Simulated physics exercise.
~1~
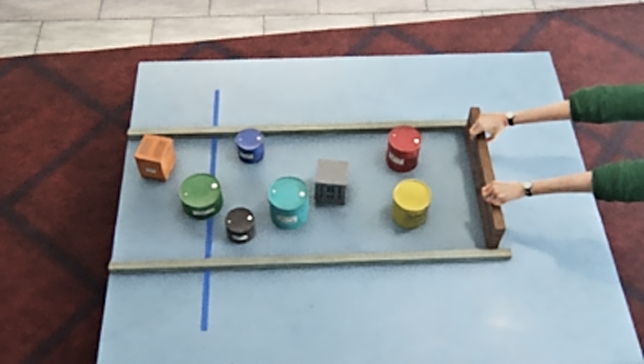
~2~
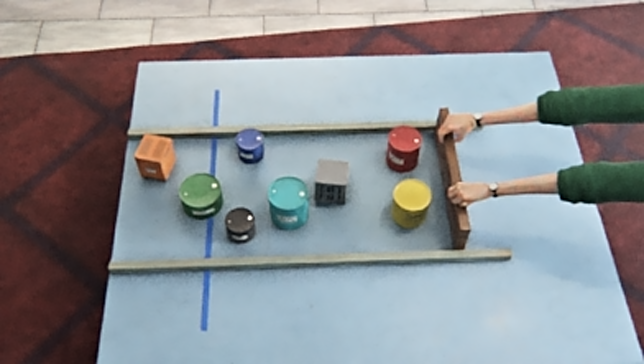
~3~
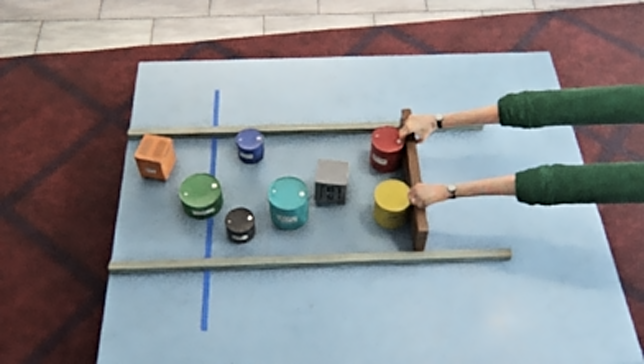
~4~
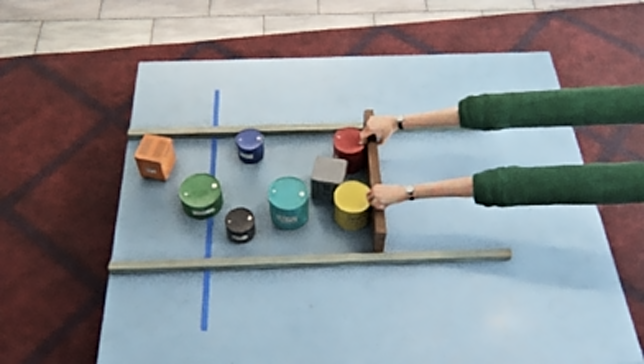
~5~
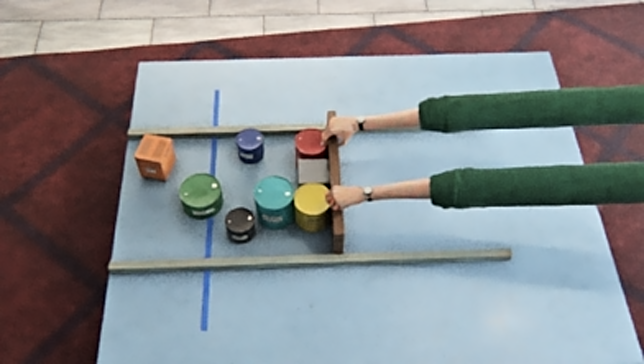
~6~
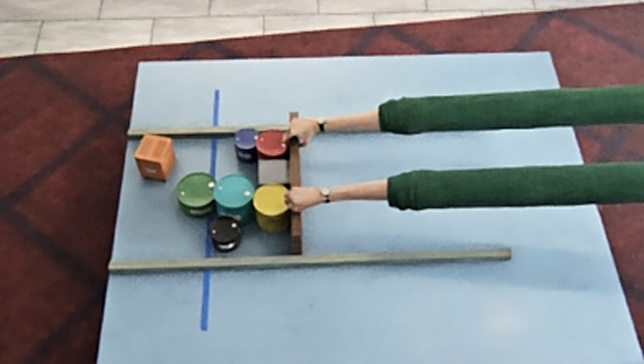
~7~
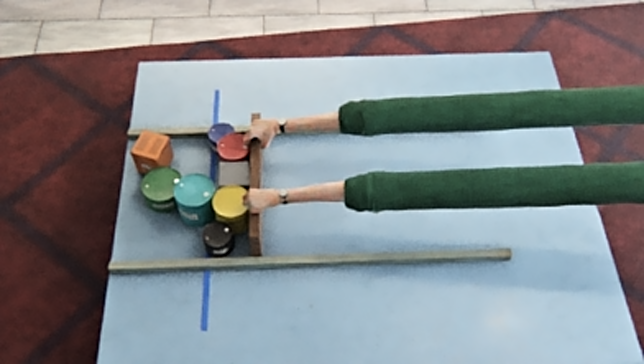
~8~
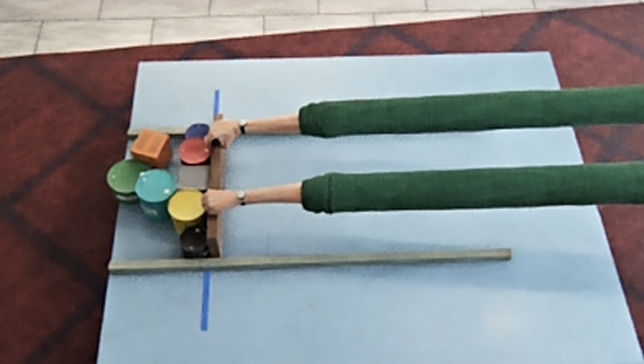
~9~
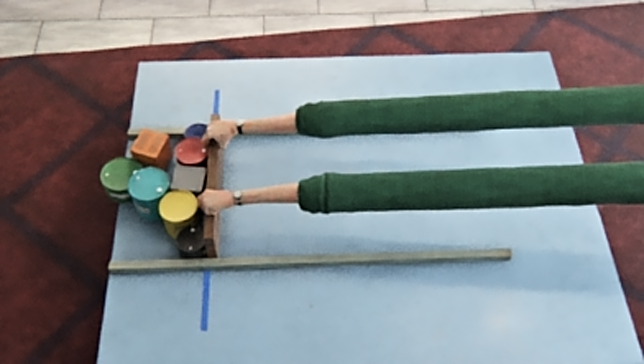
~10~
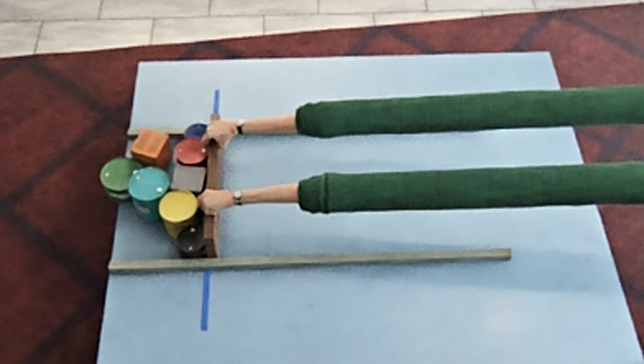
Two hands push a plank left, bunching colourful containers together at the blue tape, none falling.
